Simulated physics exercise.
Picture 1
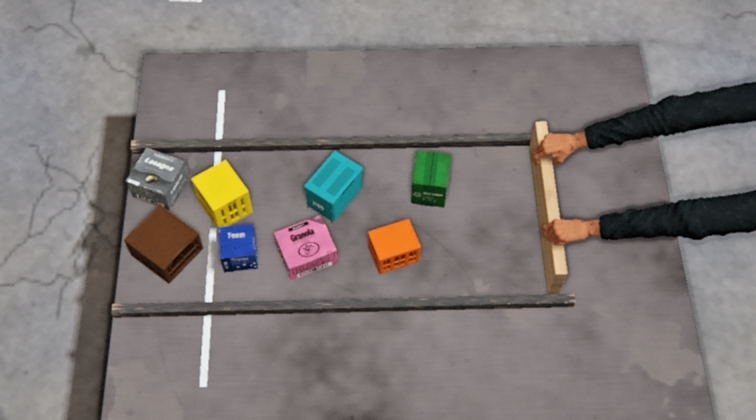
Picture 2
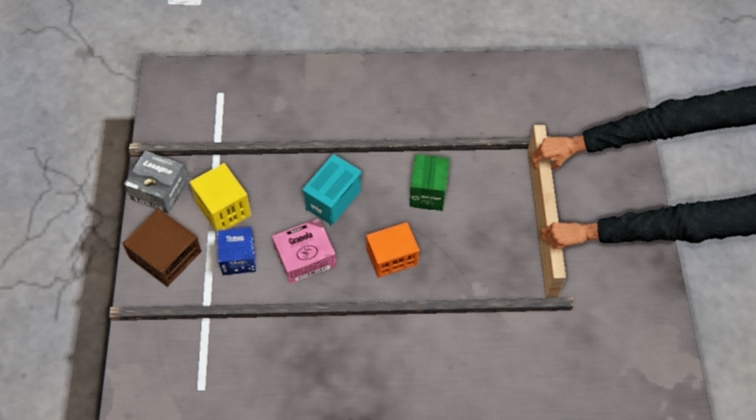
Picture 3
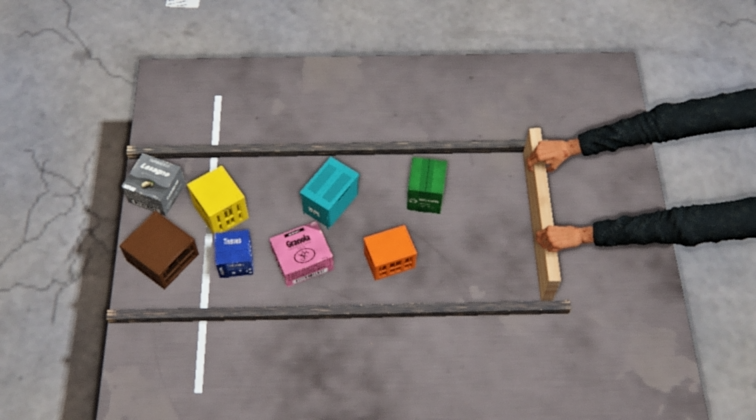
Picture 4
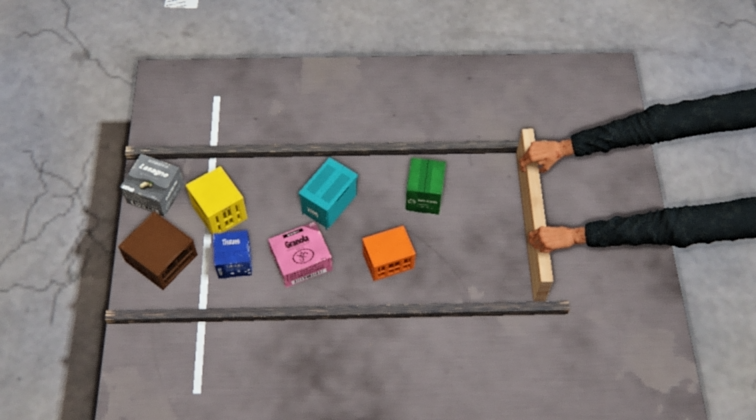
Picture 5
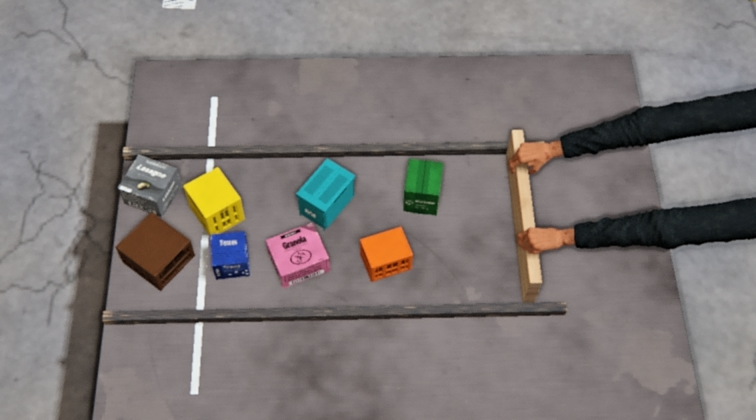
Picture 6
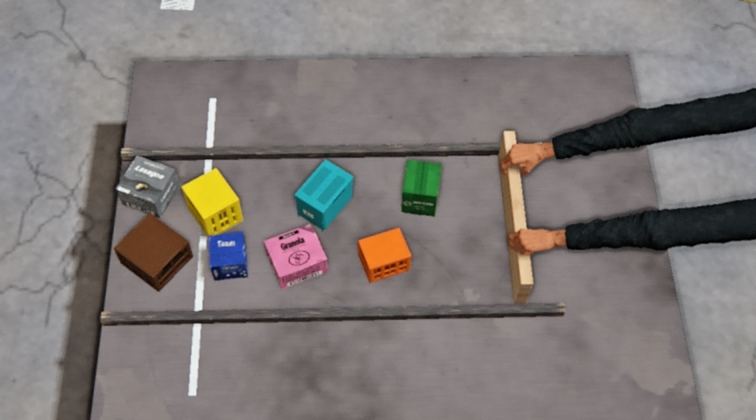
Two dark-sleeved arms reach in from the right and hold a pale wooden plank upright across two dark battens on a low grey platform, seen from above. Between the battens stand grey, brown, yellow, blue, pink, turquoise, green and orange boxes, with a white tape line crossing near the left end. The hands slide the plank slowly left, still short of the boxes, which stay put as the view drifts very slightly.
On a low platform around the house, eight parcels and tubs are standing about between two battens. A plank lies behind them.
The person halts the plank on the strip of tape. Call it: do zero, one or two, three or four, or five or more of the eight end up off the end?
Three or four end up off it.
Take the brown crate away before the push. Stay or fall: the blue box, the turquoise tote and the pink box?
Result - blue box: It comes off; turquoise tote: It stays aboard; pink box: It stays aboard.
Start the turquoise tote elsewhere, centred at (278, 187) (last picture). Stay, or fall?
It is safe.
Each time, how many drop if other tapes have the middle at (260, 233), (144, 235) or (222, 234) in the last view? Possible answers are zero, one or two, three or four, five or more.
Taking the three places in turn: Either one or two, 5 or more, one to two.
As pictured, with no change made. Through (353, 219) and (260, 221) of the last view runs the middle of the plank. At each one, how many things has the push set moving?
First 4, after that 8.
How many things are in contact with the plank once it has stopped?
2.
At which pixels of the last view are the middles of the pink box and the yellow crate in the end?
Final centres, first then second: (131, 256), (112, 205).
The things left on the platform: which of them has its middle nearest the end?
Yellow crate.
Soon after, none off yet; grey box at rest near (149, 187); brown crate at rest near (154, 252); yellow crate at rest near (213, 204).
Then, none off yet; grey box moved a little near (133, 183); brown crate tipped a little near (94, 259); yellow crate moved about its own width near (170, 206).
At rest, the number that fall off is three or four; fallen, blue box, brown crate and grey box.
